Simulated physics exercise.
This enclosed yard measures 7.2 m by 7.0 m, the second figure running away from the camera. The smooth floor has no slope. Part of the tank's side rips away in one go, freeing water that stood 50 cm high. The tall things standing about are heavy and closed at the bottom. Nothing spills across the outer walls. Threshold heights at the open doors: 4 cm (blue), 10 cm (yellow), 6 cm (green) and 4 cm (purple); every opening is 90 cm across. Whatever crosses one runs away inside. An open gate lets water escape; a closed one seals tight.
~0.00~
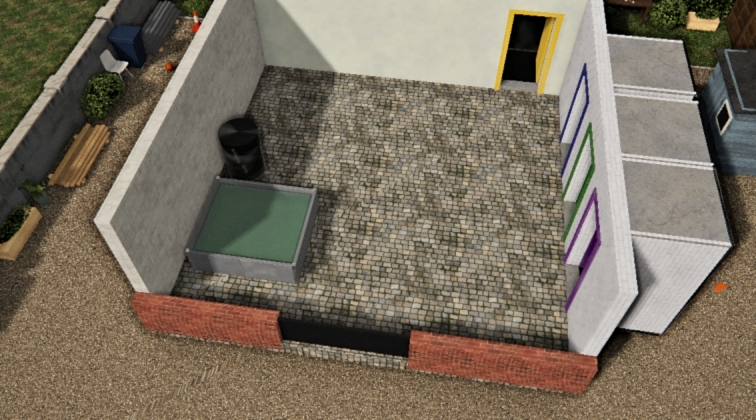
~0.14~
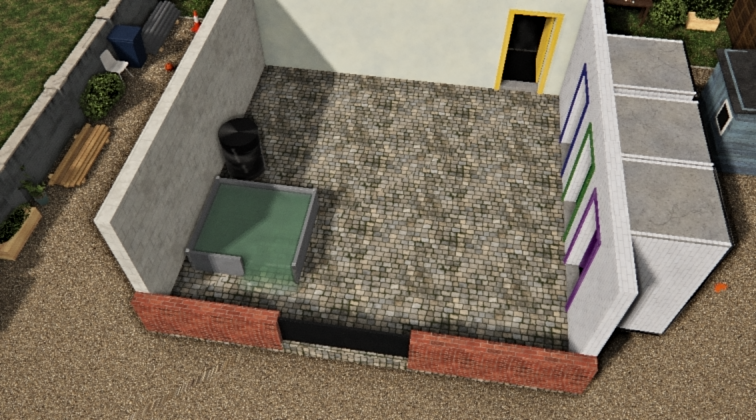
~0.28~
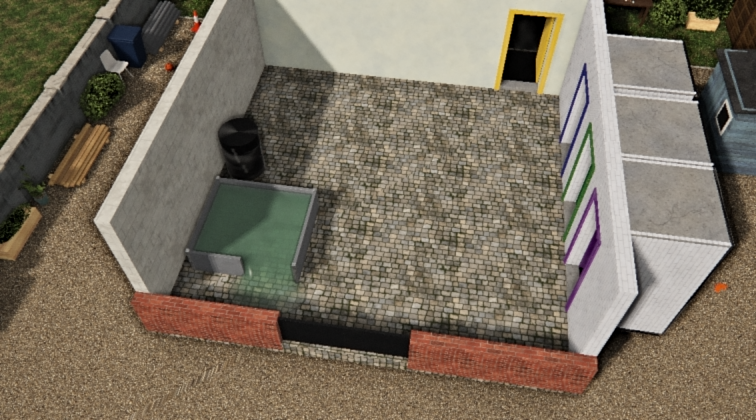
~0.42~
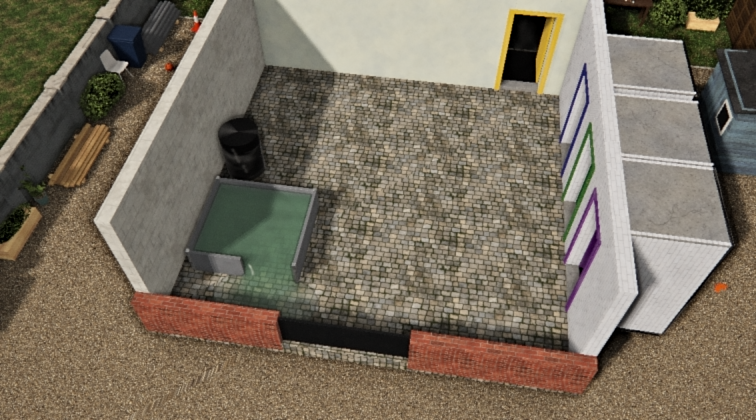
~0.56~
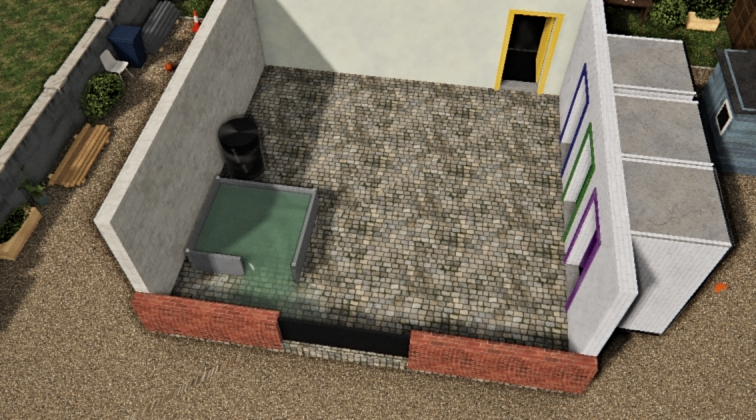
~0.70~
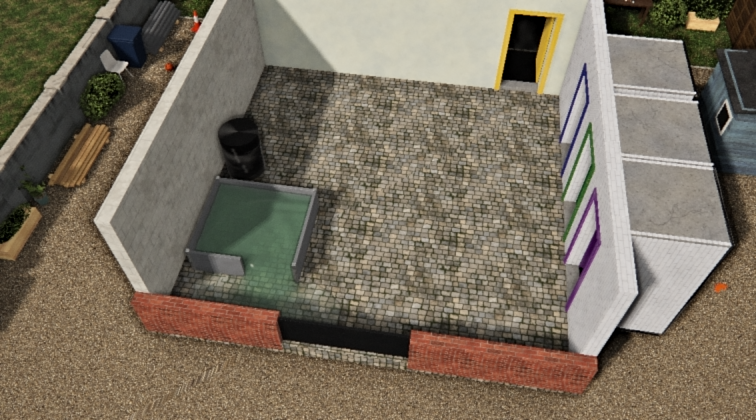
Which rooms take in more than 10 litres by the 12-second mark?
Door by door: At the blue door it does not reach the limit; at the yellow door it does not reach the limit; at the green door it keeps below the limit; at the purple door it exceeds the limit.
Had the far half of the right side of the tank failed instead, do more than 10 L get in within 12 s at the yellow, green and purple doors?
Then: Yellow under, green over, purple past it.
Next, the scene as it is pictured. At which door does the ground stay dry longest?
It is the yellow one.
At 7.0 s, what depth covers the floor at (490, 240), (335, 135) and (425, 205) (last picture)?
In that order: 2, 0 and 1 cm.
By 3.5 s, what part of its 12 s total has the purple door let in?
About 5 per cent.
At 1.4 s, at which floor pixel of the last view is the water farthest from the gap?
At about (403, 348).
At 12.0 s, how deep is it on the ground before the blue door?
Some 2.5 cm.
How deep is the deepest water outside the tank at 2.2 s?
Up to some 31 cm.
After 1.4 s water covers 10 % of the floor and is deepest (38 cm) near (264, 319); blue door not reached, yellow door not reached, green door not reached, purple door not reached.
After 2.2 s water covers 15 % of the floor and is deepest (31 cm) near (163, 314); blue door not reached, yellow door not reached, green door not reached, purple door not reached.
After 3.5 s water covers 35 % of the floor and is deepest (24 cm) near (261, 328); blue door not reached, yellow door not reached, green door not reached, purple door 10 cm at the sill, 4 L in.
After 7.0 s water covers 55 % of the floor and is deepest (13 cm) near (163, 314); blue door 3 cm at the sill, 0 L in, yellow door not reached, green door 6 cm at the sill, 0 L in, purple door 8 cm at the sill, 48 L in.
After 12.0 s water covers 75 % of the floor and is deepest (8 cm) near (163, 314); blue door 3 cm at the sill, 0 L in, yellow door 5 cm at the sill, 0 L in, green door 4 cm at the sill, 0 L in, purple door 5 cm at the sill, 68 L in.
